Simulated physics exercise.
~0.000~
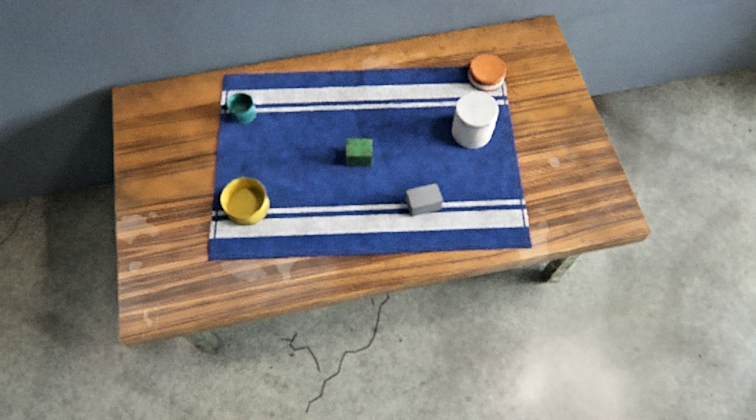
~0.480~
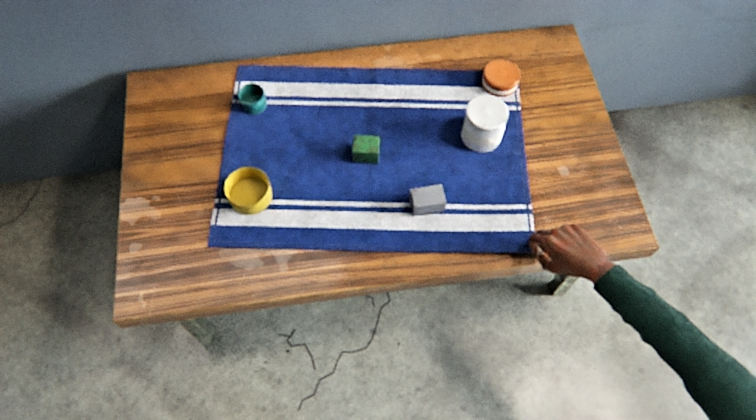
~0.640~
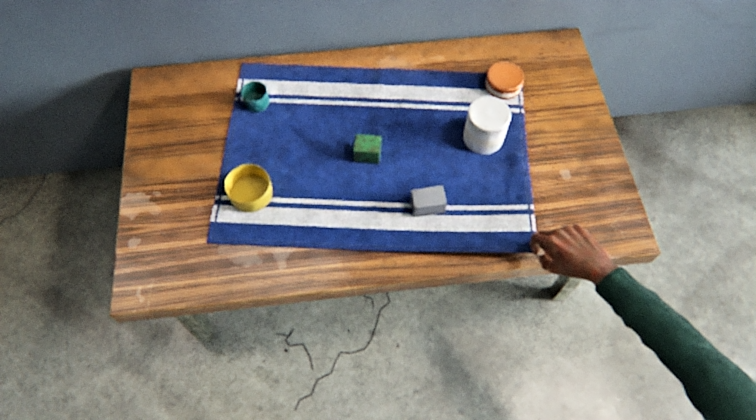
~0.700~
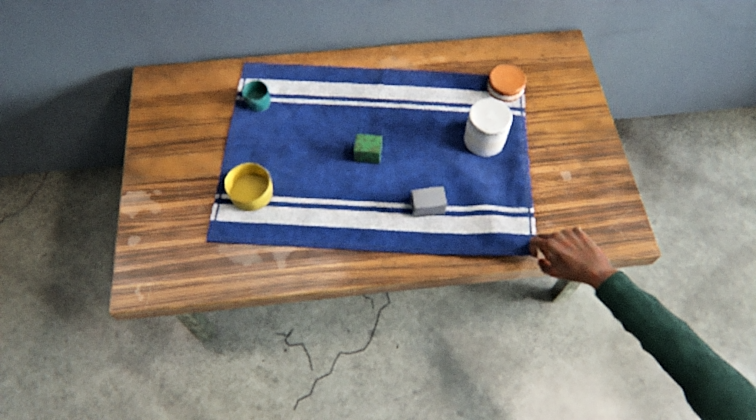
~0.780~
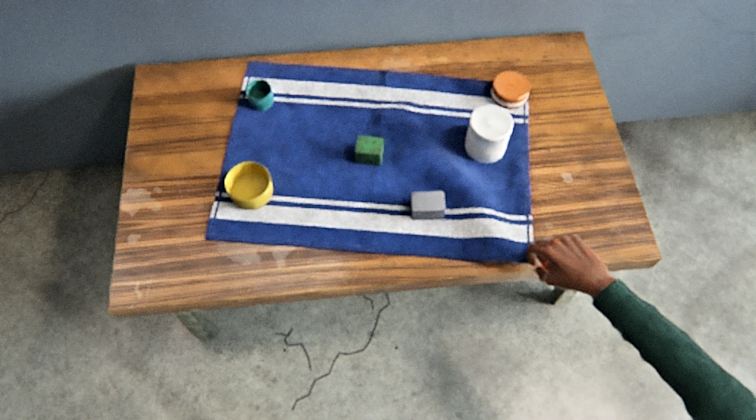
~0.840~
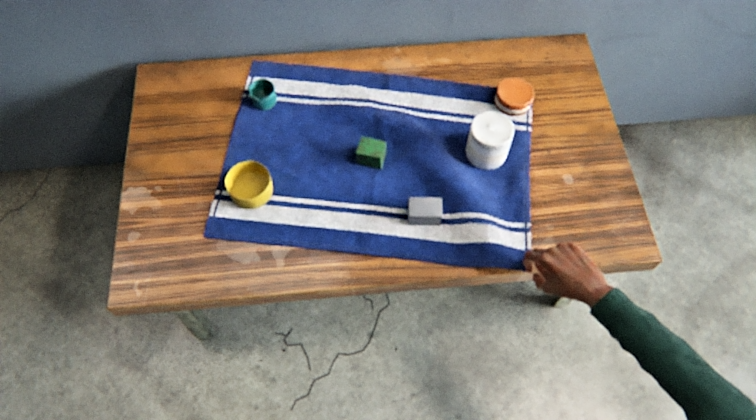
The clip shows a blue and white cloth on a wooden table with blocks, a yellow cup, a teal pot, a white canister and an orange tin, as a hand grips the near right corner and drags it slightly towards the camera.
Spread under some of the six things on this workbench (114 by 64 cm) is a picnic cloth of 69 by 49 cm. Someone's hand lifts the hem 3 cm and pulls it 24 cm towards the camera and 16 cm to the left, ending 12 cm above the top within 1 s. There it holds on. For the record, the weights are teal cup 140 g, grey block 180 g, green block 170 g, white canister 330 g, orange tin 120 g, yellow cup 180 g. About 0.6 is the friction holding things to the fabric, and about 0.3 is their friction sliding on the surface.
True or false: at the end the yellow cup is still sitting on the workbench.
True.
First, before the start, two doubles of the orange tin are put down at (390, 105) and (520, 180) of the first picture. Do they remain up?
Log, listed order - kept / lost.
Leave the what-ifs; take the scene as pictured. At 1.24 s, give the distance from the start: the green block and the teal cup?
I'd put the green block at some 10 centimetres and the teal cup at some 8 centimetres.
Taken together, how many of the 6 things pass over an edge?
All told, 0.
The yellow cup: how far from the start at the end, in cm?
Net displacement - yellow cup 6 cm.
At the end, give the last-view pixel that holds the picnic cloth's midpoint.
I'd say it sits around (395, 222) in the last picture.
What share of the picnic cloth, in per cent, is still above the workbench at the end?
Share within the edges: Approx. 80 %.
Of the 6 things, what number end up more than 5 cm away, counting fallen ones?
The total comes out at 6.
By 1.0 s, 95 % of the picnic cloth is still over the top; orange tin 12 cm off its start, white canister 10 cm off its start, grey block 8 cm off its start.
By 1.2 s, 90 % of the picnic cloth is still over the top; yellow cup 1 cm off its start, orange tin 23 cm off its start, white canister 19 cm off its start.
By 1.4 s, 85 % of the picnic cloth is still over the top; yellow cup 3 cm off its start at (252, 189), orange tin 32 cm off its start at (554, 192), white canister 27 cm off its start at (504, 226).
By 1.6 s, 80 % of the picnic cloth is still over the top; yellow cup 4 cm off its start, orange tin 36 cm off its start, white canister 31 cm off its start.
By 3.2 s, 80 % of the picnic cloth is still over the top; yellow cup 5 cm off its start at (256, 199), orange tin 36 cm off its start at (559, 211), white canister 31 cm off its start at (506, 245), grey block 23 cm off its start at (399, 299).
